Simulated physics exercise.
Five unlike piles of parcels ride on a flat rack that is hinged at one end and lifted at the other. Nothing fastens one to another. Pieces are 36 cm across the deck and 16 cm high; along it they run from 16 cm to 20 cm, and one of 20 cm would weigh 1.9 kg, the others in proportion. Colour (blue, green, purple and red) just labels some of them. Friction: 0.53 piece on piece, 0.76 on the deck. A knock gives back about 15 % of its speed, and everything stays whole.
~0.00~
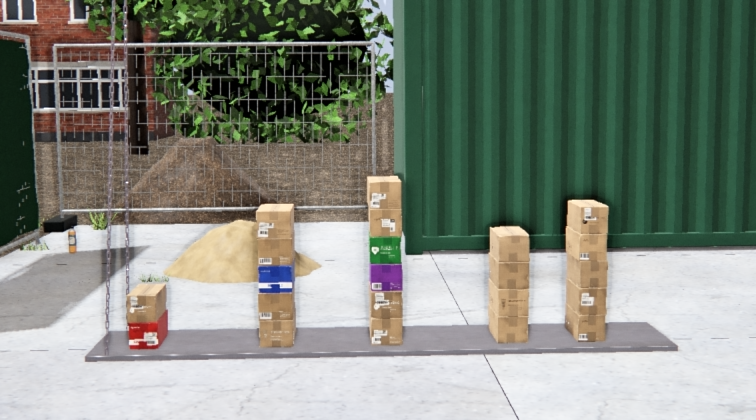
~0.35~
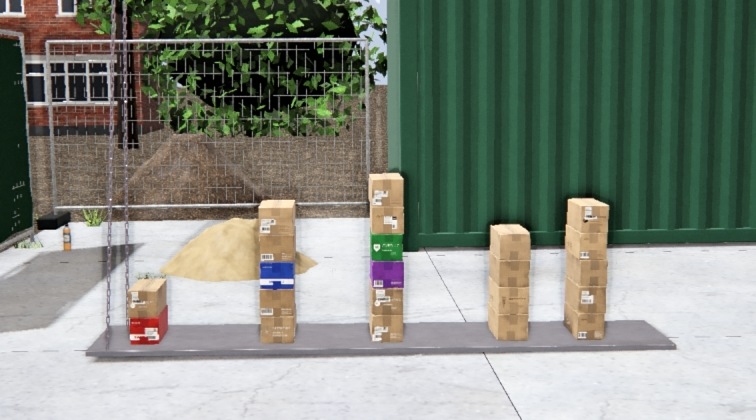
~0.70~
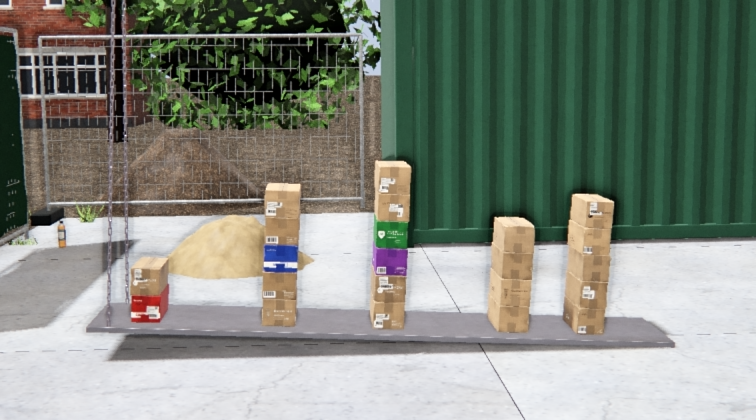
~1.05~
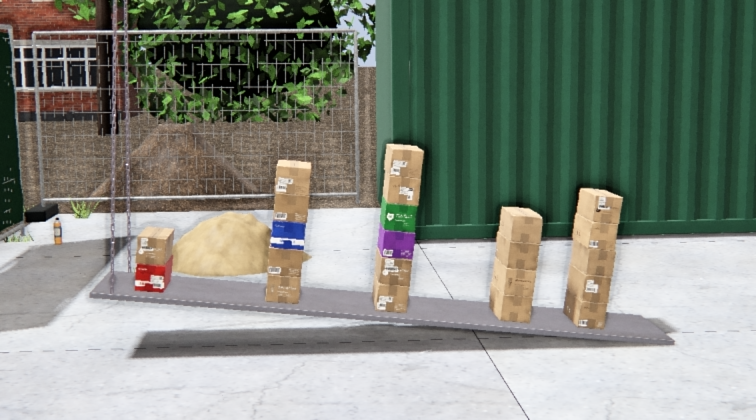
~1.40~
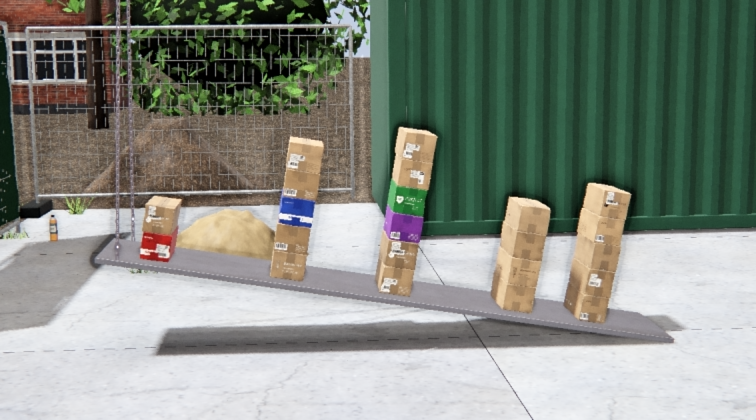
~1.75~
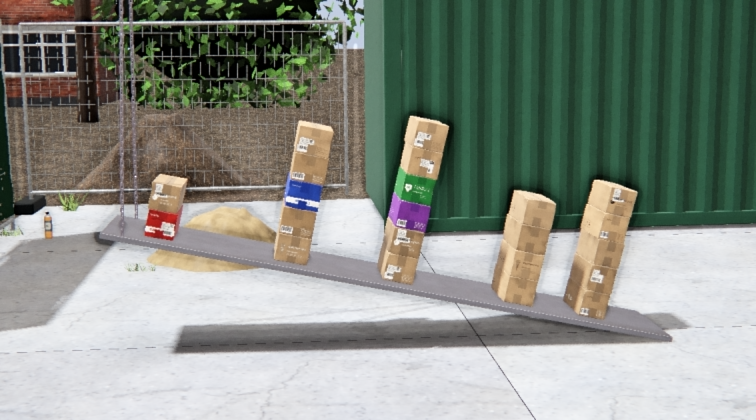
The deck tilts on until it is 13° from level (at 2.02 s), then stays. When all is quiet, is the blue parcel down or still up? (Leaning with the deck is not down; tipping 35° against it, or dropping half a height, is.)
It falls.
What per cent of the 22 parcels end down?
Roughly 90 per cent of them.
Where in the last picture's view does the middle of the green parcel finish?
Around (576, 260).
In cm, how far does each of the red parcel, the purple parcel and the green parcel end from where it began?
Moved: Red 70, purple 60, green 115.
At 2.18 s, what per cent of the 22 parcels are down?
By then 0 per cent.
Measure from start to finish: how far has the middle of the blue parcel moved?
Some 64 cm.
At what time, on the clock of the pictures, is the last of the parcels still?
Around 4.0 s.
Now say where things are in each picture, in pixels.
In the first picture (each place is the centre of the face we see best; the camera moves round a little; leans and shifts are taken against what carries them), middle of the deck's edge (384, 354) slope 0°; blue parcel (275, 280); red parcel (143, 336); green parcel (386, 251); all as stacked.
In the second picture, middle of the deck's edge (385, 351) slope 1°; blue parcel (277, 276).
In the third picture, middle of the deck's edge (386, 338) slope 3°; blue parcel (281, 259).
In the fourth picture, middle of the deck's edge (389, 320) slope 6°; blue parcel (288, 236).
In the fifth picture, middle of the deck's edge (393, 302) slope 10°; blue parcel (297, 212).
In the sixth picture, middle of the deck's edge (396, 289) slope 12°; blue parcel (304, 196); green parcel (418, 190); purple parcel (413, 217); all as stacked.
By 2.18 s, slope 13°; none of the 22 parcels down, 13 disturbed; blue parcel unmoved; purple parcel tilted 13°.
By 2.52 s, slope 13°; 11 of the 22 parcels down; blue parcel tilted 4°; purple parcel tilted 53°, 9 cm lower.
By 2.88 s, slope 13°; 15 of the 22 parcels down; blue parcel tilted 17°; purple parcel on its side.
By 3.34 s, slope 13°; 20 of the 22 parcels down; blue parcel on its side; green parcel on its side.
When it is over (4.3 s), slope 13°; 20 of the 22 parcels down; blue parcel on its side; green parcel upside down; purple parcel on its side. In pixels of the last frame, middles, blue parcel near (389, 255), green parcel near (576, 260).
